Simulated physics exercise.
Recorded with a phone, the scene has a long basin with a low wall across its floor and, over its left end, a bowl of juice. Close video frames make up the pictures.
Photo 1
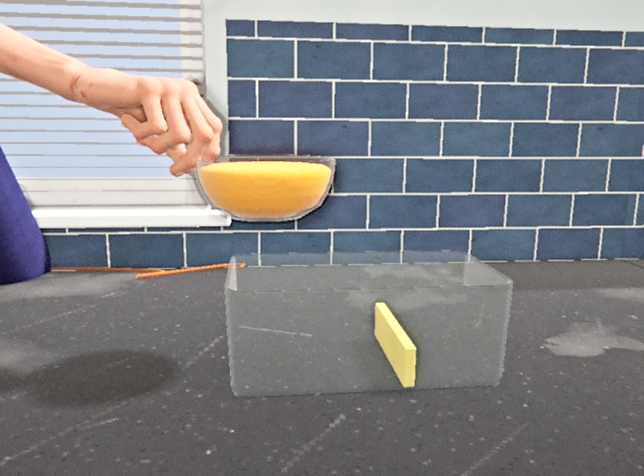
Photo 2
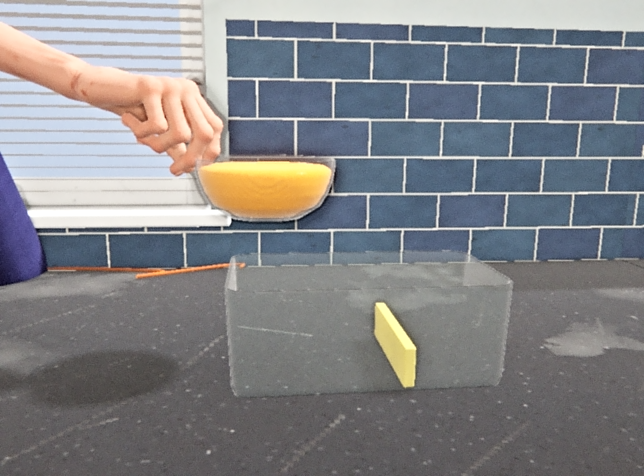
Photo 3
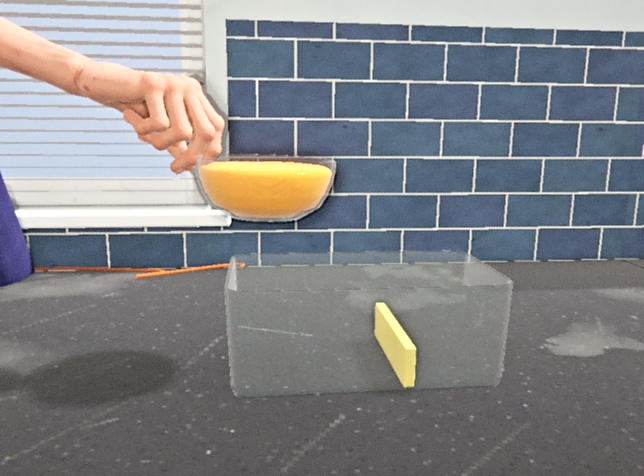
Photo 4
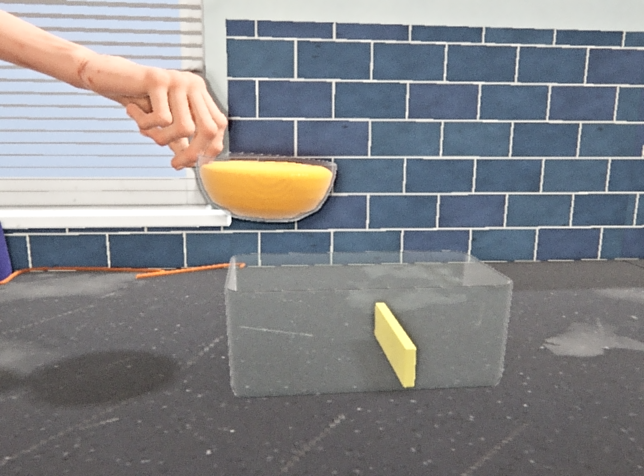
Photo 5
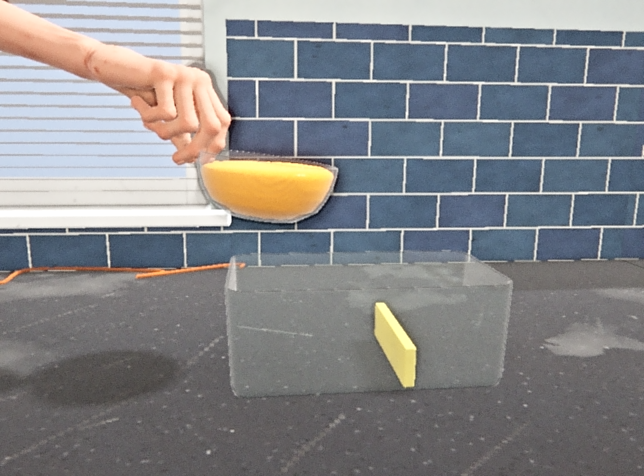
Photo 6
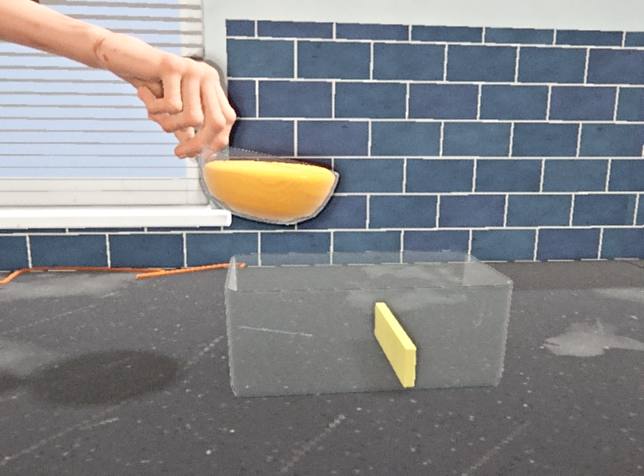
The footage shows a hand holding a clear bowl of orange-yellow juice above the left end of a long transparent basin with a low yellow wall inside; the hand gradually tilts the bowl slightly, lowering its right rim.
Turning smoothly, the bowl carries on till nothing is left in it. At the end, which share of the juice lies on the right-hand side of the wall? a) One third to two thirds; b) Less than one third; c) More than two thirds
(b) Less than one third.
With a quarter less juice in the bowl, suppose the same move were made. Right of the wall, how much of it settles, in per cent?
I'd put it at around 5 %.
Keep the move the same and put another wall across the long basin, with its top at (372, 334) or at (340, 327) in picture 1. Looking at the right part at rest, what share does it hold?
That'd be about 55 percent for the first and about 80 percent for the other.
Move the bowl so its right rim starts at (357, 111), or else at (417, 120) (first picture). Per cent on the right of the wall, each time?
It comes to 60 % the first time and 75 % the second.
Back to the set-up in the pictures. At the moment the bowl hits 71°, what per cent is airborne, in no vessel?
Estimate: 35 per cent, roughly.
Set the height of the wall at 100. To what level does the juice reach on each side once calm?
Left part: 40 per cent, right part: 20 per cent.
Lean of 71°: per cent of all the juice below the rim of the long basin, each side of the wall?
Split is about 25 % to the left and 5 % to the right.
A moment on, the bowl is tipped part way and 33 per cent is still to pour, 26 is left of the wall and 6 right of it.
Next, the bowl is tipped right over and 2 per cent is still to pour, 80 is left of the wall and 16 right of it.
Then the bowl is tipped right over and 0 per cent is still to pour, 83 is left of the wall and 16 right of it.
Later the bowl is tipped right over and 0 per cent is still to pour, 83 is left of the wall and 16 right of it.
At rest 83 per cent lies left of the wall, 16 right of it and 1 outside.
